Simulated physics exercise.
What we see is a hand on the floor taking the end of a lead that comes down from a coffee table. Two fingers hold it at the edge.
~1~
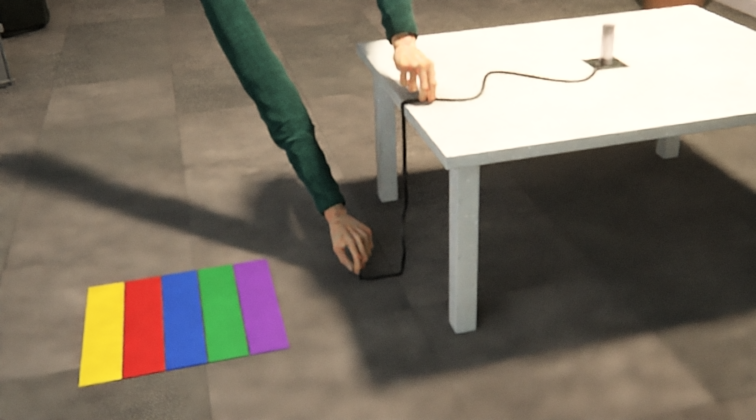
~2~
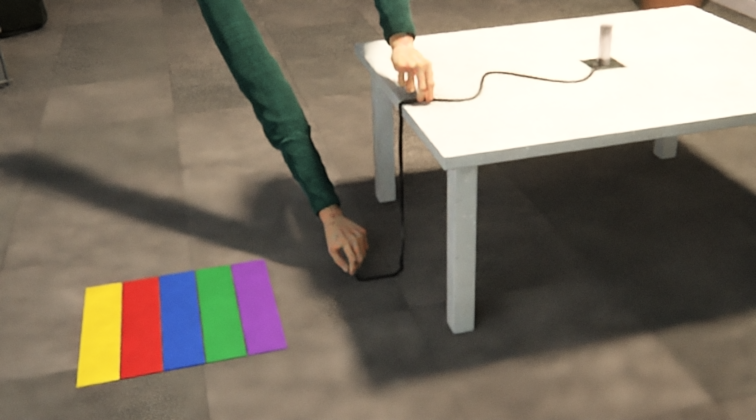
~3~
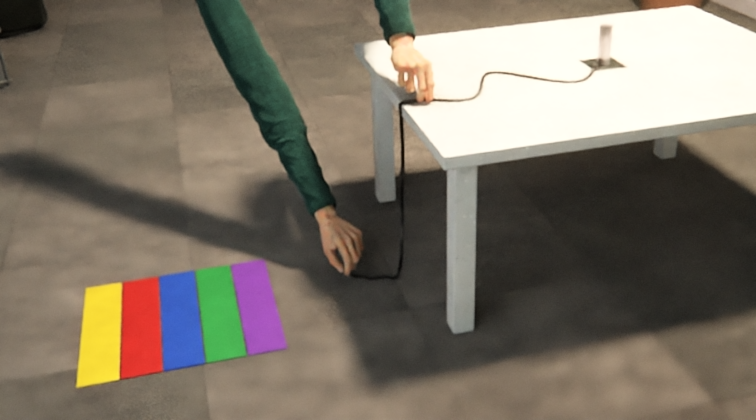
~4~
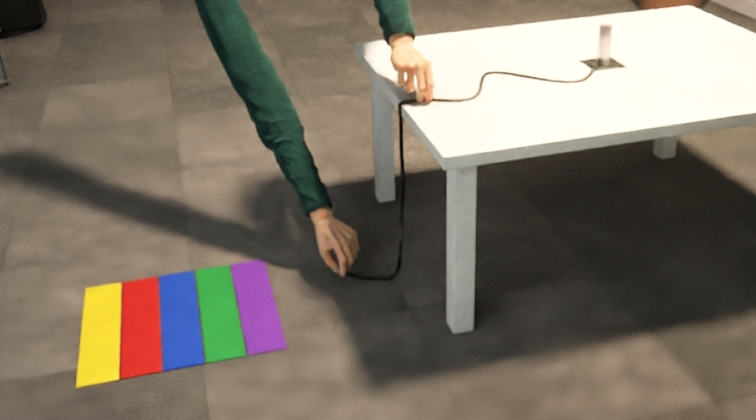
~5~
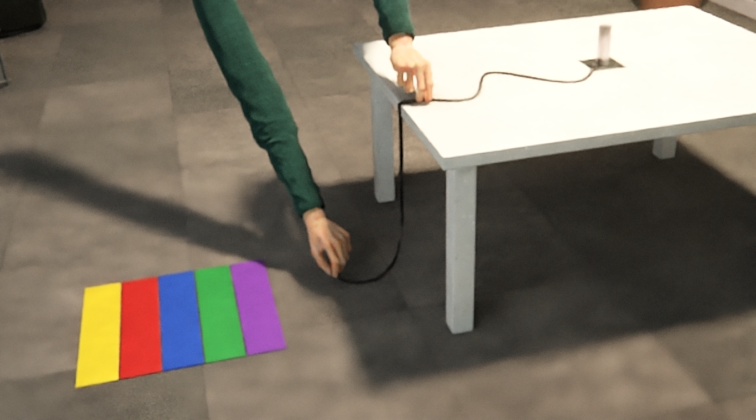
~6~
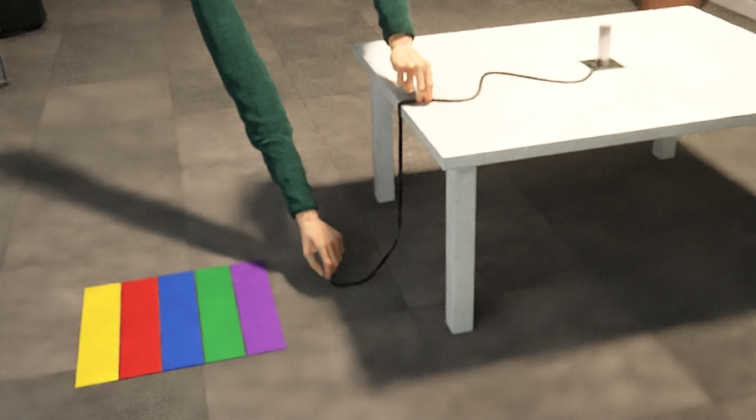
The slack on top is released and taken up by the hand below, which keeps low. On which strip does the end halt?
It gets as far as the red strip.
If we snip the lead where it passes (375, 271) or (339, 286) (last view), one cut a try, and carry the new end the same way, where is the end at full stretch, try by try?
About (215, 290) and (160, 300).
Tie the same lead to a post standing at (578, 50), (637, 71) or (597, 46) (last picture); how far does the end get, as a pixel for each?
Near (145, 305), (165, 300) and (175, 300).
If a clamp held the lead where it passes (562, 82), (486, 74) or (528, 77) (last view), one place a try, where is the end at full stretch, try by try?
Near (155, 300), (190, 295) and (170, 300).
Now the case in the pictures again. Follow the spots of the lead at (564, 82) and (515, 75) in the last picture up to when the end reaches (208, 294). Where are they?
They go to (531, 74) and to (485, 81).
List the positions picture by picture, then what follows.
In the first frame, end (355, 269); purple (266, 333); green (226, 340); blue (186, 347); red (144, 355); yellow (102, 363).
In the second frame, end (349, 270); lead through (588, 77) (512, 74) (479, 92) (403, 106) (402, 188) (402, 259).
In the third frame, end (345, 271).
In the fourth frame, end (340, 271); lead through (587, 77) (512, 74) (479, 93) (402, 106) (403, 188) (400, 259).
In the fifth frame, end (333, 273).
In the sixth frame, end (325, 274); lead through (587, 77) (511, 75) (478, 93) (402, 107) (400, 189) (386, 257).
Early on, end near (208, 294); over green.
Midway, end near (162, 302); over blue.
At the end of the slack, end near (134, 306); over red. The red one.
